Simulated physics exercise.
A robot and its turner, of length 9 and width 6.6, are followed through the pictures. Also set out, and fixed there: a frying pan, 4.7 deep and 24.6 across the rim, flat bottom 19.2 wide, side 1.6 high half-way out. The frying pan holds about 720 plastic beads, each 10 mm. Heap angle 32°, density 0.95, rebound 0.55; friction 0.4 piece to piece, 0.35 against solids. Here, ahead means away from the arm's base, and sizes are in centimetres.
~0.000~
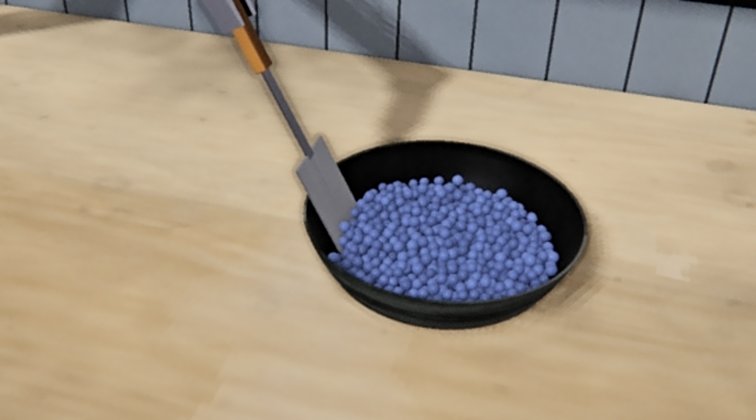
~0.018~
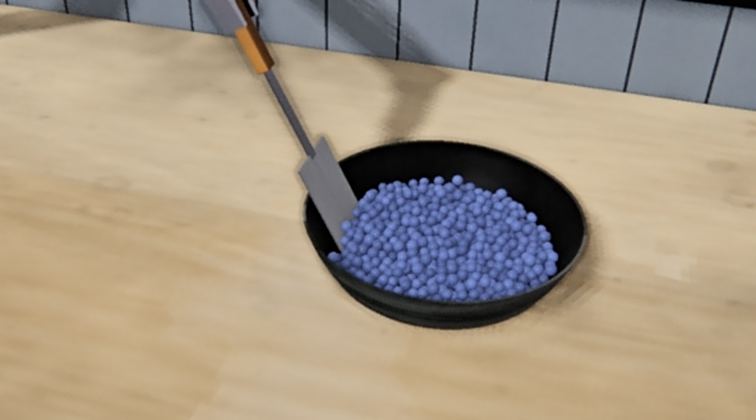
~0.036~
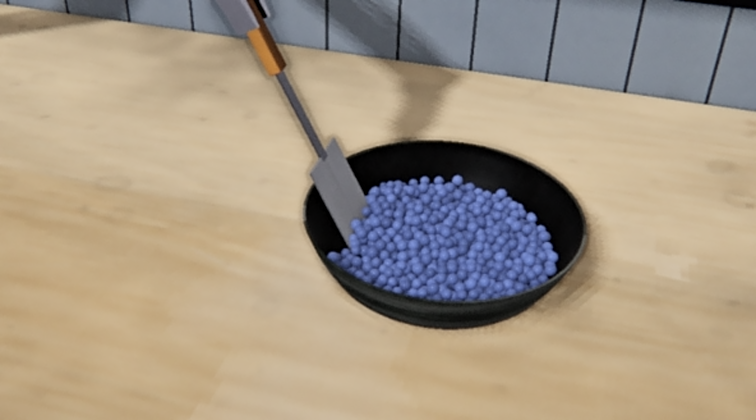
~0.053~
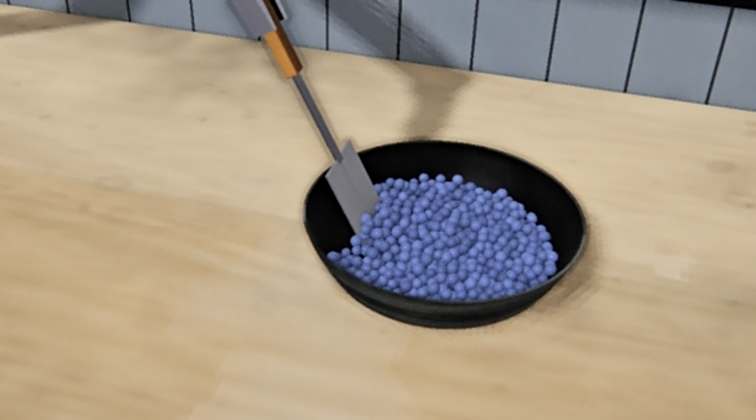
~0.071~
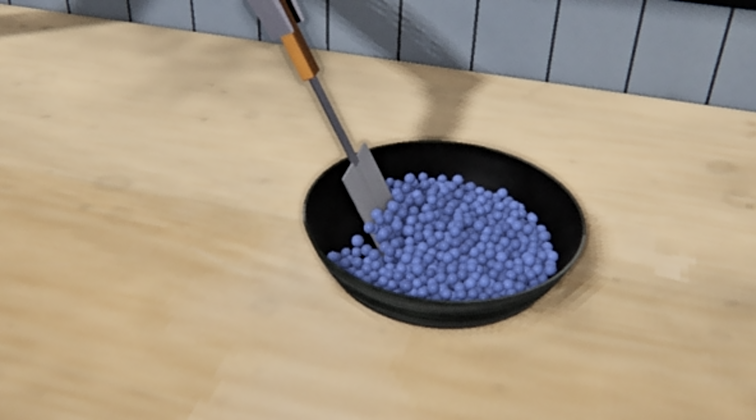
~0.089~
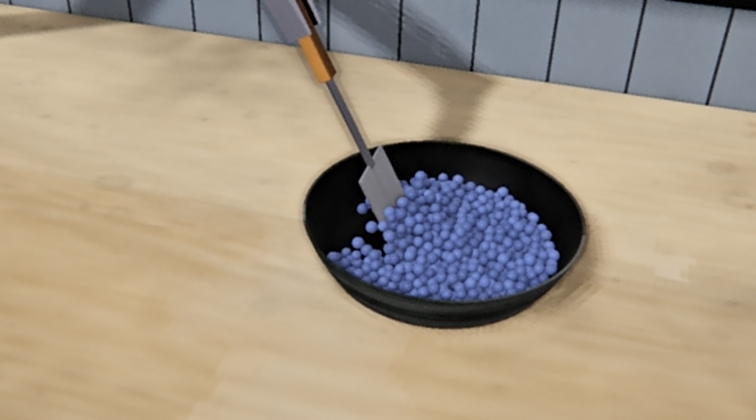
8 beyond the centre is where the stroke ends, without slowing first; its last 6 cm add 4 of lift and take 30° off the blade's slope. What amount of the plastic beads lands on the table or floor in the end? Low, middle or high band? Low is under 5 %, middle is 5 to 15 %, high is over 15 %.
Middle band.
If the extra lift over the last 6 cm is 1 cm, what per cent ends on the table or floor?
About 5 %.
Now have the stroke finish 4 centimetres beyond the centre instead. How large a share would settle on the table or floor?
Result: Approx. 0 %.
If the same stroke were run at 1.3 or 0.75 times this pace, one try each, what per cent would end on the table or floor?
The two tries give roughly 15 and 5 in a hundred.
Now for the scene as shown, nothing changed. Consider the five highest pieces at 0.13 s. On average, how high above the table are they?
I'd put it close to 6 cm.
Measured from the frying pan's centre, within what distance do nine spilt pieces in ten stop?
Roughly 45 cm.
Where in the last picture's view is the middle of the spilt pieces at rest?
Roughly at (740, 299) in the final view.
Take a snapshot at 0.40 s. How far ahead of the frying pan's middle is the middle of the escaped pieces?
I reckon roughly 20 centimetres.
After 0.13 s, sloping 63°, highest piece 6 above the table; 723 in the frying pan.
After 0.18 s, sloping 51°, highest piece 7 above the table; 723 in the frying pan.
After 0.40 s, sloping 33°, highest piece 6 above the table; 661 in the frying pan, 61 on the table or floor, 1 on the blade or in flight.
After 1.45 s, sloping 33°, highest piece 4 above the table; 660 in the frying pan, 63 on the table or floor.
In the end, 660 in the frying pan, 63 on the table or floor. That is 9 % on the table or floor.
